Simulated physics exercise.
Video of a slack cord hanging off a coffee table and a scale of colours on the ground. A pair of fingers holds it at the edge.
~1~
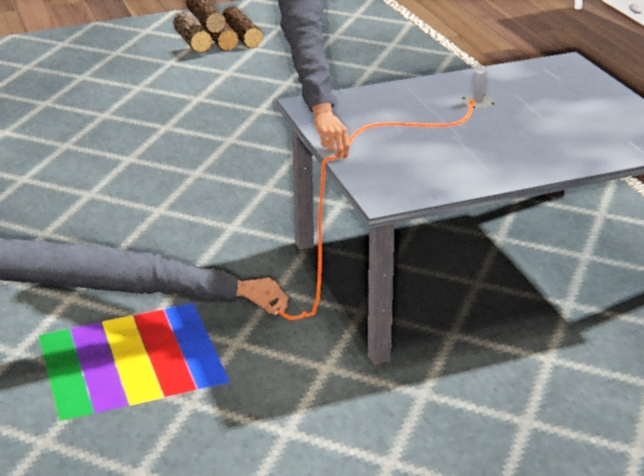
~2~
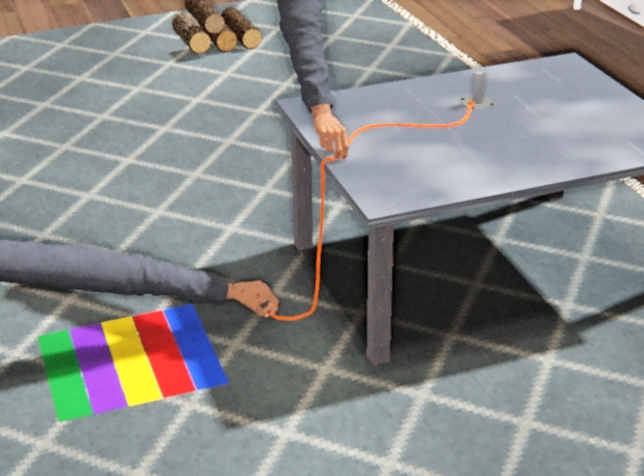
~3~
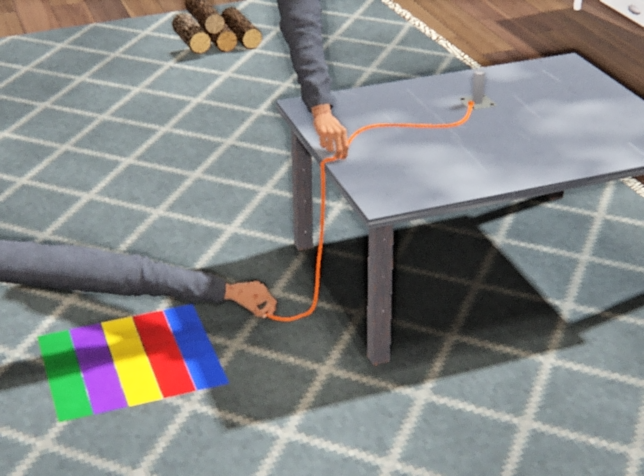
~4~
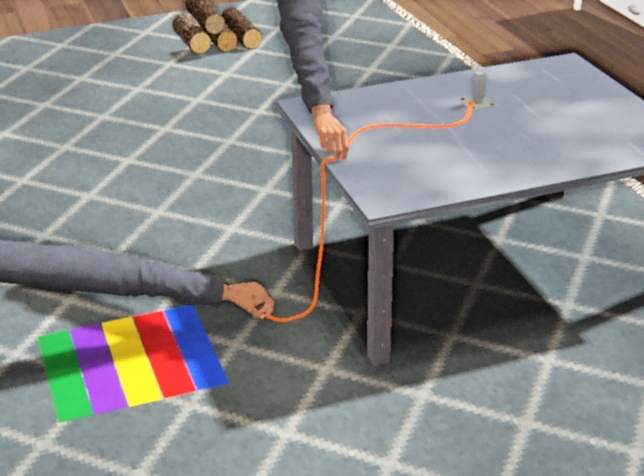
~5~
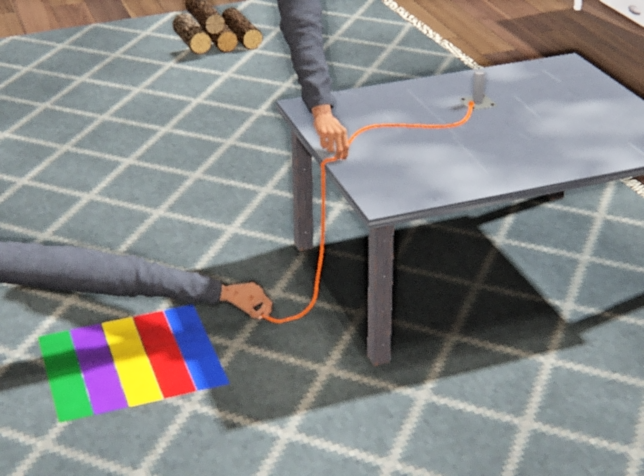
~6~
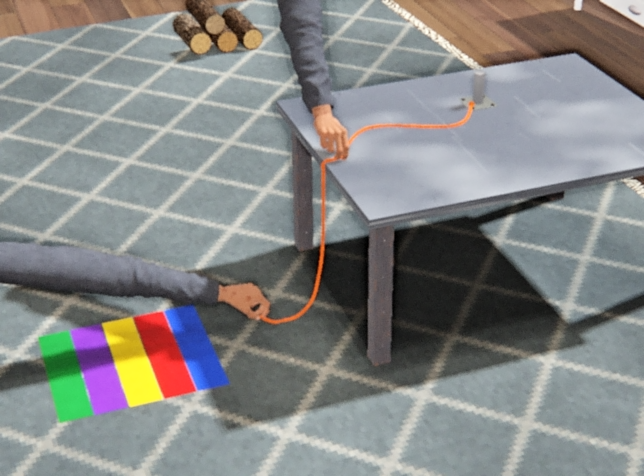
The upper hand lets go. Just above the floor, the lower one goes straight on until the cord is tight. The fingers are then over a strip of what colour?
A yellow strip.
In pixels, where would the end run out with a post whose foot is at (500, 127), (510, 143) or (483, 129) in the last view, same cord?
Respectively (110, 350), (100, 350) and (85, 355).
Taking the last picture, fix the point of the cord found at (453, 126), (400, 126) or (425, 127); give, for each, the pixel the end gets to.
It ends up near (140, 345) the first time, (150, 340) the second and (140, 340) the third.
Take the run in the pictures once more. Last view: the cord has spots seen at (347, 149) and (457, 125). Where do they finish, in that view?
Near (314, 159) and (429, 117).
A little later, end near (193, 331); over blue.
Next, end near (148, 341); over red.
When it is tight, end near (121, 346); over yellow. It gets as far as the yellow strip.
